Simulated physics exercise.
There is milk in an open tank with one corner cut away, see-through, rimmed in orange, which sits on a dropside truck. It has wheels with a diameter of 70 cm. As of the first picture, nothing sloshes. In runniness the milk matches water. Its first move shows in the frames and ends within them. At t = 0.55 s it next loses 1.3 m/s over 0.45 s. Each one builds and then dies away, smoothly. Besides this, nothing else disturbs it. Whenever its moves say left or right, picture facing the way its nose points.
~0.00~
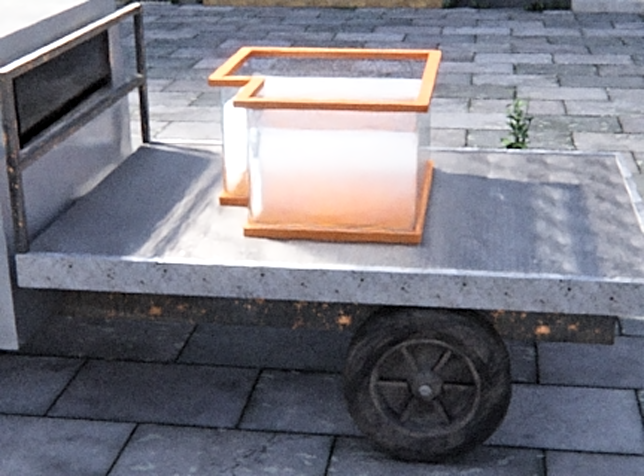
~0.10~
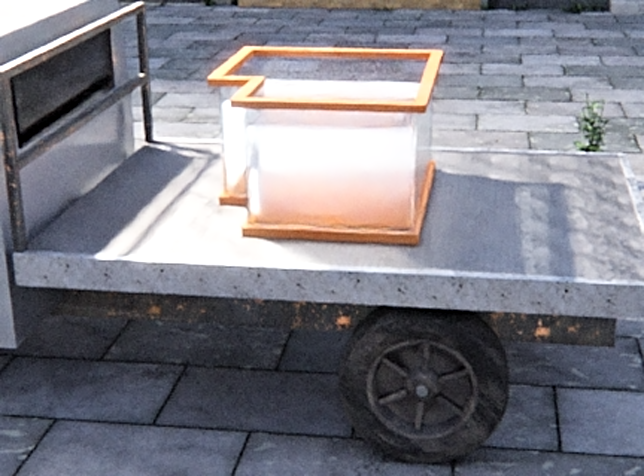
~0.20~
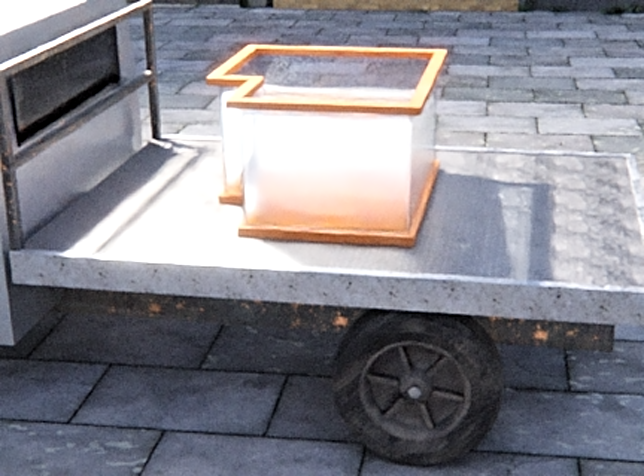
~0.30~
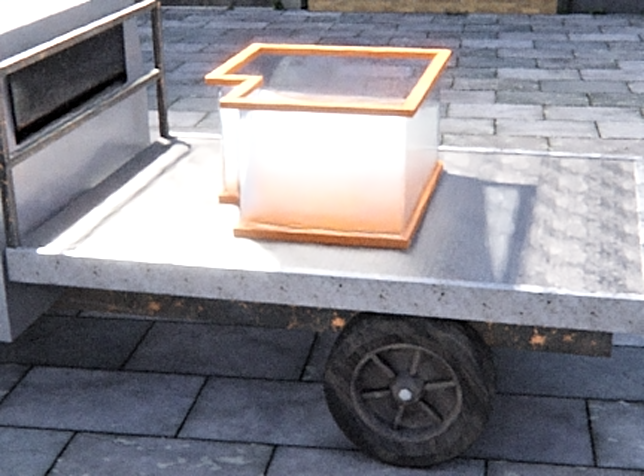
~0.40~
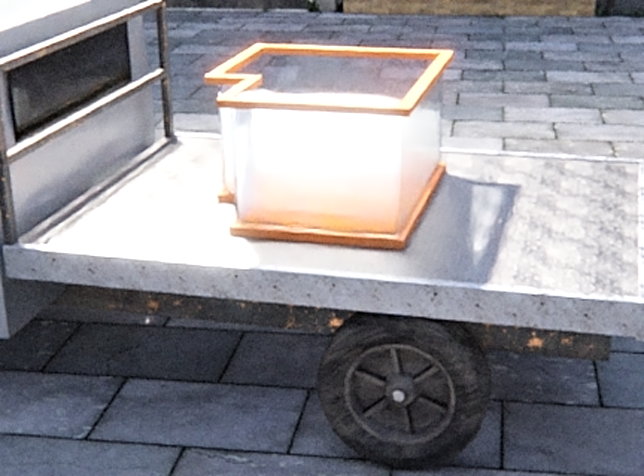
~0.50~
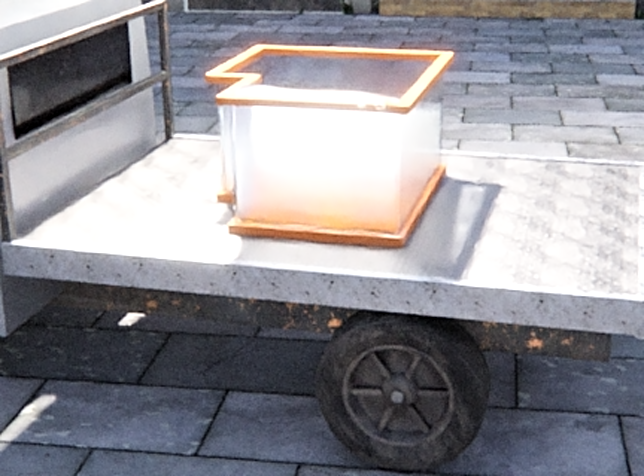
In this clip, a flatbed truck carrying a see-through, orange-rimmed tank of milk rolls left across grey paving and turns gradually away from the viewer, while the milk, level at first, climbs the near side of the tank.
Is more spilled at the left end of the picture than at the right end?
Yes.
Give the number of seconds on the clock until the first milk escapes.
That happens at some 1.3 s.
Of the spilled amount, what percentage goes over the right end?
Share: Near 0%.
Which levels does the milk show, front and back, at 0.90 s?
I'd say some 58 centimetres in front and some 30 centimetres behind.
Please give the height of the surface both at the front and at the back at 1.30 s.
Front 42 cm, back 36 cm.
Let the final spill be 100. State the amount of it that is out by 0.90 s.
Close to 0 in a hundred.
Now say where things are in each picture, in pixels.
Level at the front (269, 124); level at the back (399, 128); still flat; the front is on the left, levels are read along the near wall; a wheel hub at (425, 394), in the first frame.
Level at the front (267, 121); level at the back (397, 128); still flat, in the second frame.
Level at the front (263, 120); level at the back (393, 117); rising 6° towards the near side, in the third frame.
Level at the front (258, 108); level at the back (388, 106); rising 12° towards the near side, in the fourth frame.
Level at the front (255, 93); level at the back (384, 99); rising 15° towards the near side, in the fifth frame.
Level at the front (255, 91); level at the back (384, 99); rising 15° towards the near side; a wheel hub at (396, 401), in the sixth frame.
Then, 0.90 s in, front 58 cm, middle 45 cm, back 30 cm above the floor; no loss so far.
Then, 1.30 s in, front 42 cm, middle 35 cm, back 37 cm above the floor; the loss stands at 3 per cent, over the left end, a little elsewhere.
Then, 1.80 s in, front 40 cm, middle 47 cm, back 48 cm above the floor; the loss stands at 6 per cent, over the left end, a little elsewhere.
Then, 3.98 s in, the loss stands at 8 per cent, over the left end, a little elsewhere; the left end has passed 6 per cent and the right end 0.
